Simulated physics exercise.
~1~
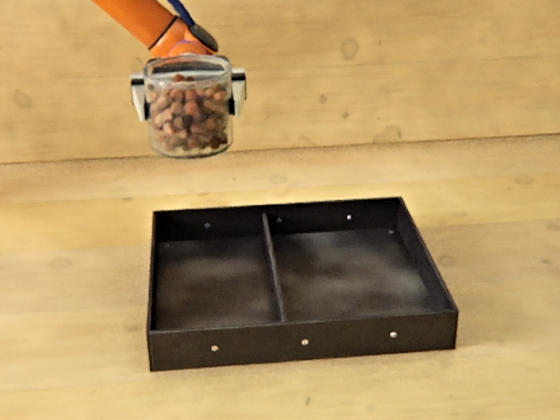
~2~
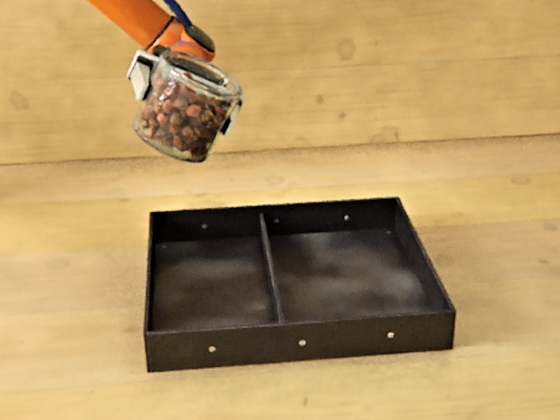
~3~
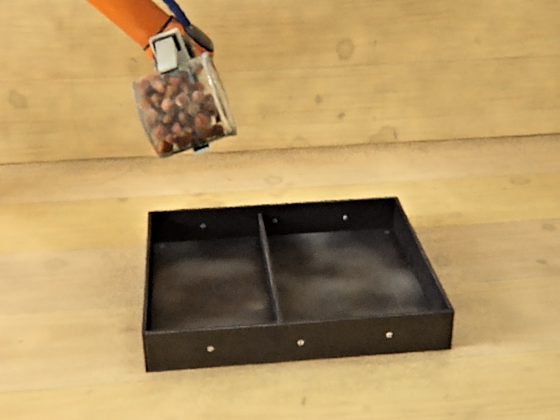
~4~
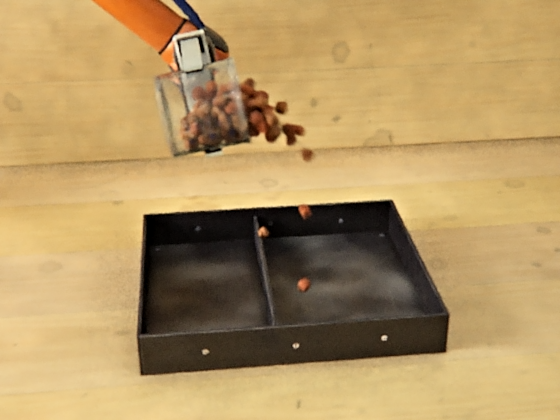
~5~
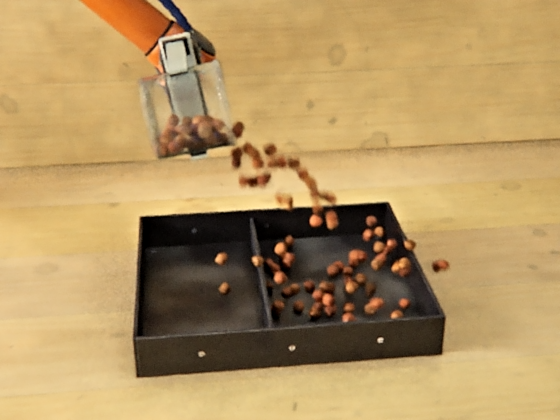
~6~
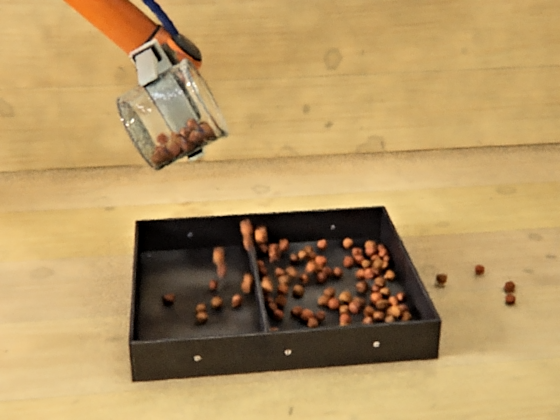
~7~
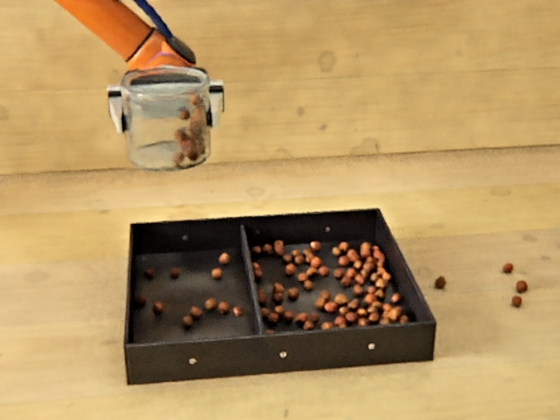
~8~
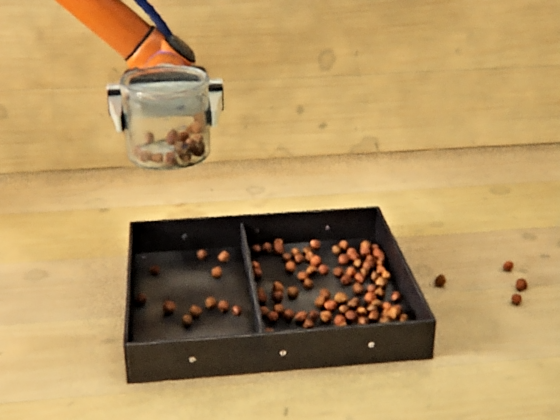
An orange robot arm holds a clear cup of reddish-brown hazelnuts above a black tray split in two by a cross wall, on a pale wooden surface with a wooden wall behind, seen from the front and slightly above. The arm tips the cup to the right until it lies on its side. Nuts spill out in a stream, most landing in the tray's right part, with some falling in the left. A few bounce out onto the wood at right. The cup turns back upright and stays still, with a small heap left inside.
